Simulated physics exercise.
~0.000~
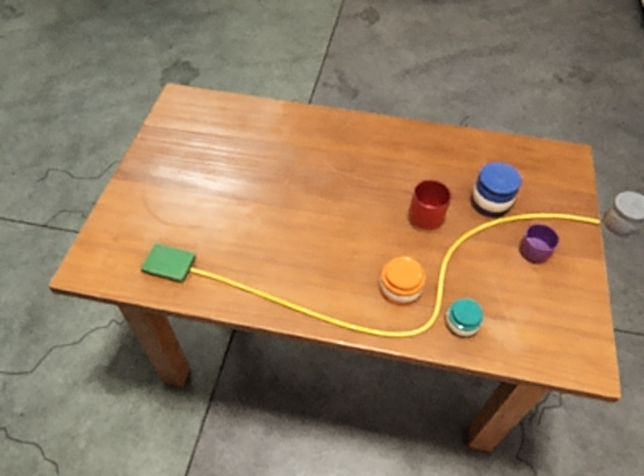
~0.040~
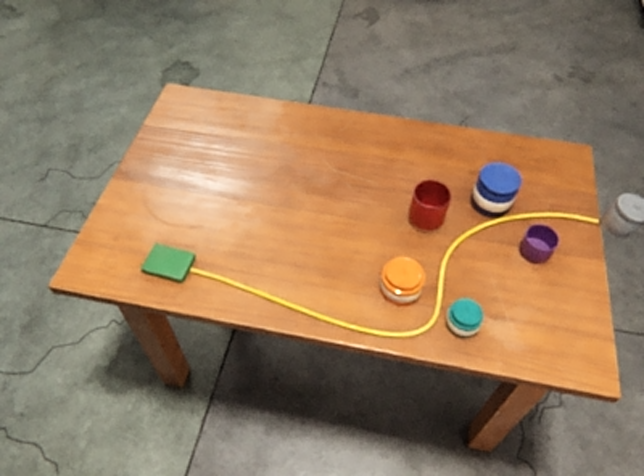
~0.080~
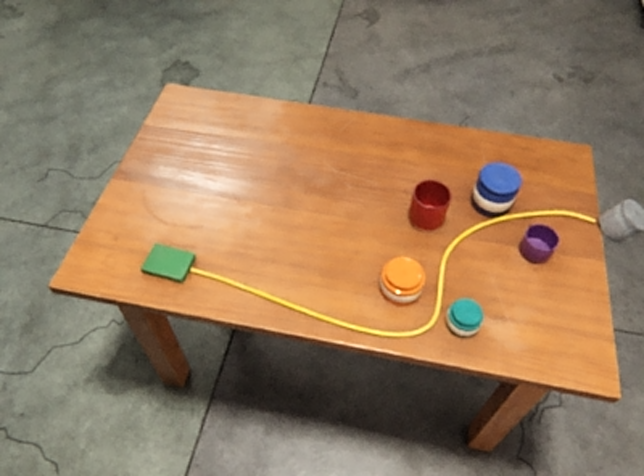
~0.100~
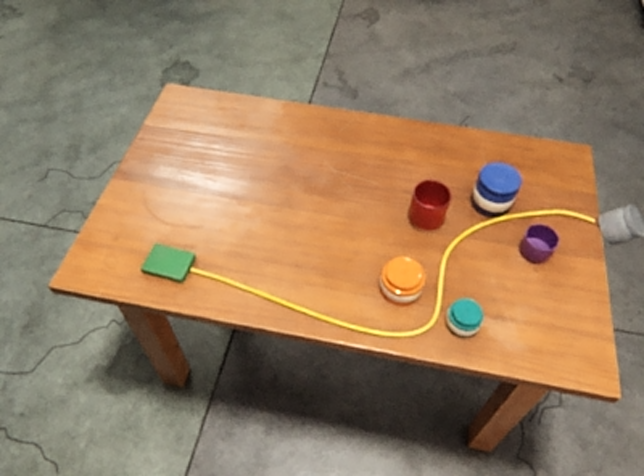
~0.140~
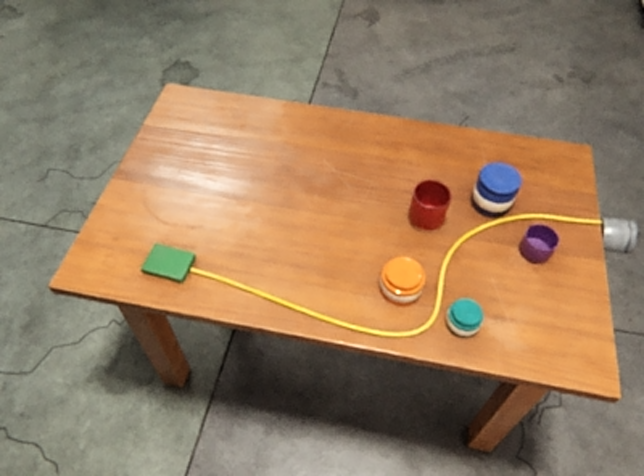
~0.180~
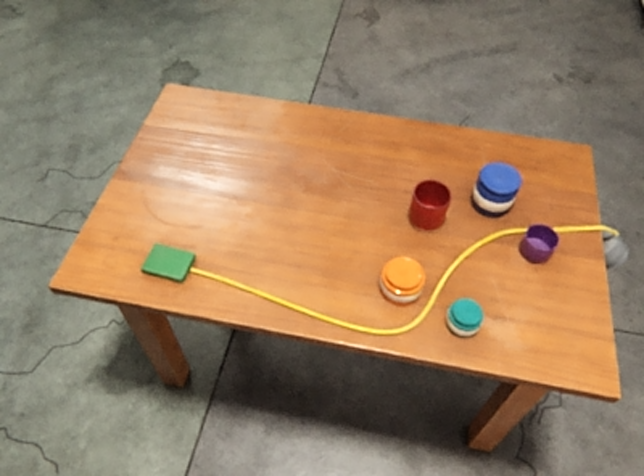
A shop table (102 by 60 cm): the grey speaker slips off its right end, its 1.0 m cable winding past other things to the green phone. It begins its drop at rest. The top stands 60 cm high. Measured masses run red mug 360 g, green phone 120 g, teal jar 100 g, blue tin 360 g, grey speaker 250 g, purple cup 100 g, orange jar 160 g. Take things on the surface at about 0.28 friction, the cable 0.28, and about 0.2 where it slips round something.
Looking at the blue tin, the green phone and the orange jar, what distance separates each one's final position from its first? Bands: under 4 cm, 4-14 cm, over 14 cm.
At the end, blue tin: Small displacement, green phone: Large displacement, orange jar: Medium displacement.
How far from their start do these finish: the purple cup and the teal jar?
About: Purple cup off the top, teal jar 0 cm.
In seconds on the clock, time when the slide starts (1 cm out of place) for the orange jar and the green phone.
Times: Orange jar = 0.28 s, green phone = 0.26 s.
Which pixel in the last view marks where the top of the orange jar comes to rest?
Around (401, 228).
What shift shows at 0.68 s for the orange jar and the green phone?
Orange jar: 10 cm; green phone: 50 cm.
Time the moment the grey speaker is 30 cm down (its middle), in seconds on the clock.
At 0.38 s.
By 0.4 s, the cable's tail end at (294, 277); green phone 19 cm off its start, orange jar 8 cm off its start, purple cup 11 cm off its start.
By 0.7 s, the cable's tail end at (482, 284); green phone 54 cm off its start, orange jar 10 cm off its start, purple cup 13 cm off its start.
By 0.9 s, the cable's tail end at (593, 291); green phone 75 cm off its start at (570, 279), orange jar 10 cm off its start at (401, 228), purple cup 16 cm off its start at (618, 294).
By 1.2 s, the cable's tail end at (601, 290); green phone 77 cm off its start, orange jar 10 cm off its start, purple cup over the edge.
By 2.4 s, the cable's tail end at (601, 290); green phone 77 cm off its start at (579, 276), orange jar 10 cm off its start at (401, 228), blue tin 0 cm off its start at (501, 177), purple cup over the edge.
